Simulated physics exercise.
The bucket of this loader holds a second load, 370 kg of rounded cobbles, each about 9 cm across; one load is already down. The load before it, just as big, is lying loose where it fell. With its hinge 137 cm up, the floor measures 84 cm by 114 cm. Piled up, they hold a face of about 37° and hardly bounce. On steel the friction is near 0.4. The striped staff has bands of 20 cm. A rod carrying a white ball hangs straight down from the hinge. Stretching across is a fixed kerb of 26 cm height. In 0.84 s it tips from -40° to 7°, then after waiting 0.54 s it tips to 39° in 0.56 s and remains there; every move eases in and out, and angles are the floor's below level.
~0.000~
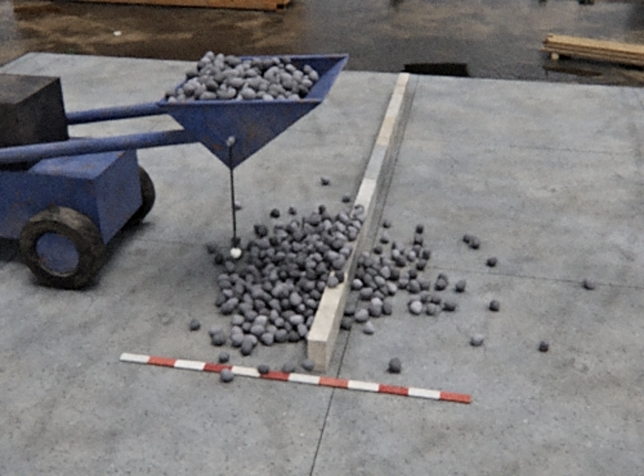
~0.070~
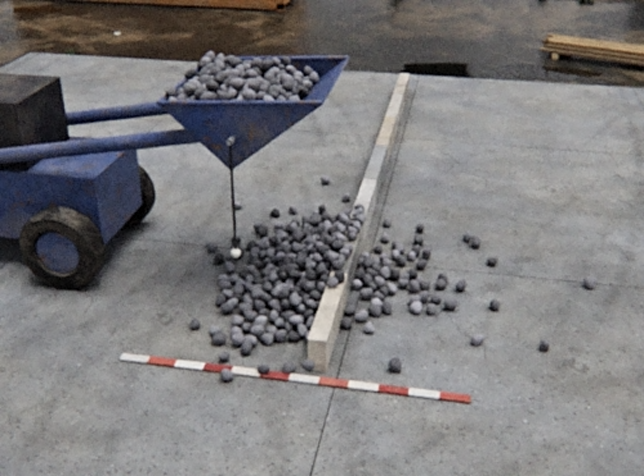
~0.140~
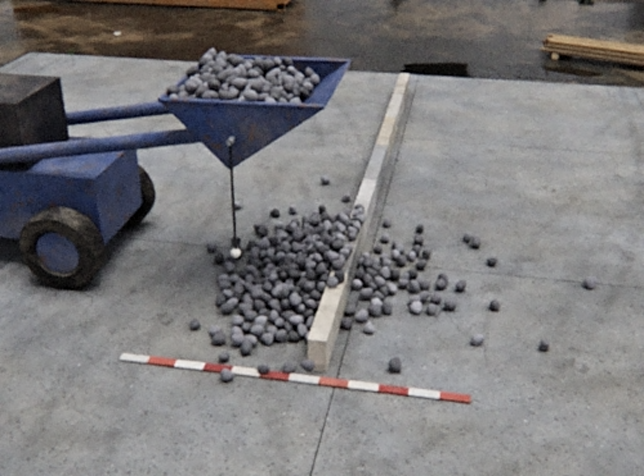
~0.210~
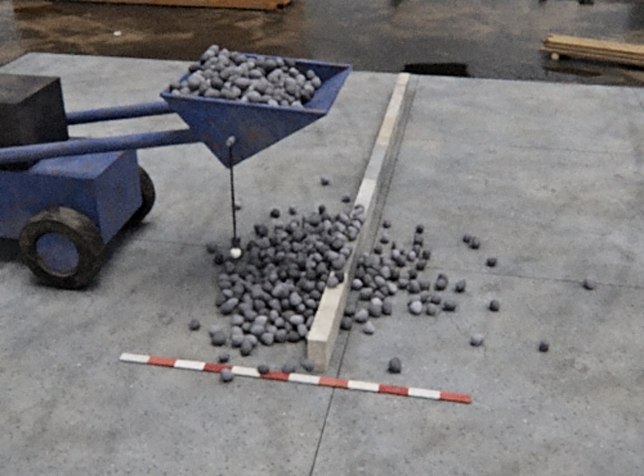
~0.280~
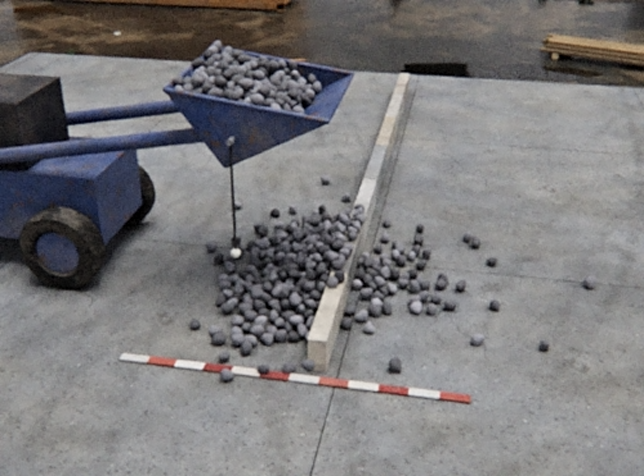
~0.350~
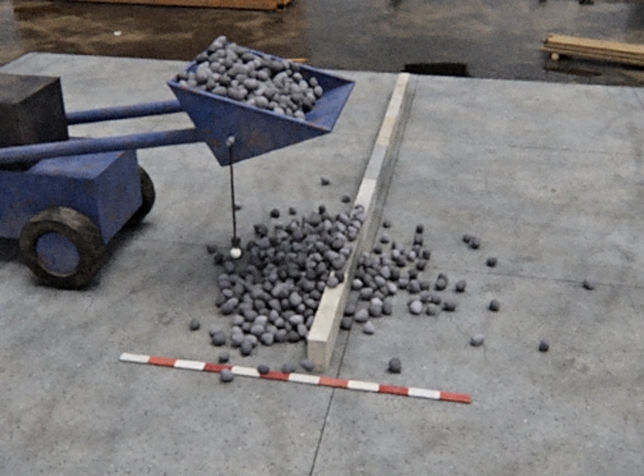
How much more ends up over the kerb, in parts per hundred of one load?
Close to 77 parts in a hundred.
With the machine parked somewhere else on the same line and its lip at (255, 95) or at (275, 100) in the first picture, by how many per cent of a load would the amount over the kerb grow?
Close to 5 per cent, followed by close to 20 per cent.
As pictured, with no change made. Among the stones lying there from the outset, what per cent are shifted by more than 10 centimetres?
10 %.
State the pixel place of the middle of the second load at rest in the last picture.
I'd point to about (385, 270).
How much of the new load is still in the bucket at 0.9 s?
Held: Around 100 % of the load.
After 0.6 s the floor is at -0°; in per cent of one load, 100 in the bucket, 86 on this side of the kerb, 15 over the kerb; the foremost stones are at (499, 284).
After 0.9 s the floor is at 7°; in per cent of one load, 100 in the bucket, 86 on this side of the kerb, 15 over the kerb; the foremost stones are at (499, 284).
After 2.4 s the floor is at 39°; in per cent of one load, 10 in the bucket, 127 on this side of the kerb, 63 over the kerb; the foremost stones are at (518, 290).
After 5.0 s the floor is at 39°; in per cent of one load, 0 in the bucket, 109 on this side of the kerb, 92 over the kerb; the foremost stones are at (545, 301). Net gain over the kerb, 77.
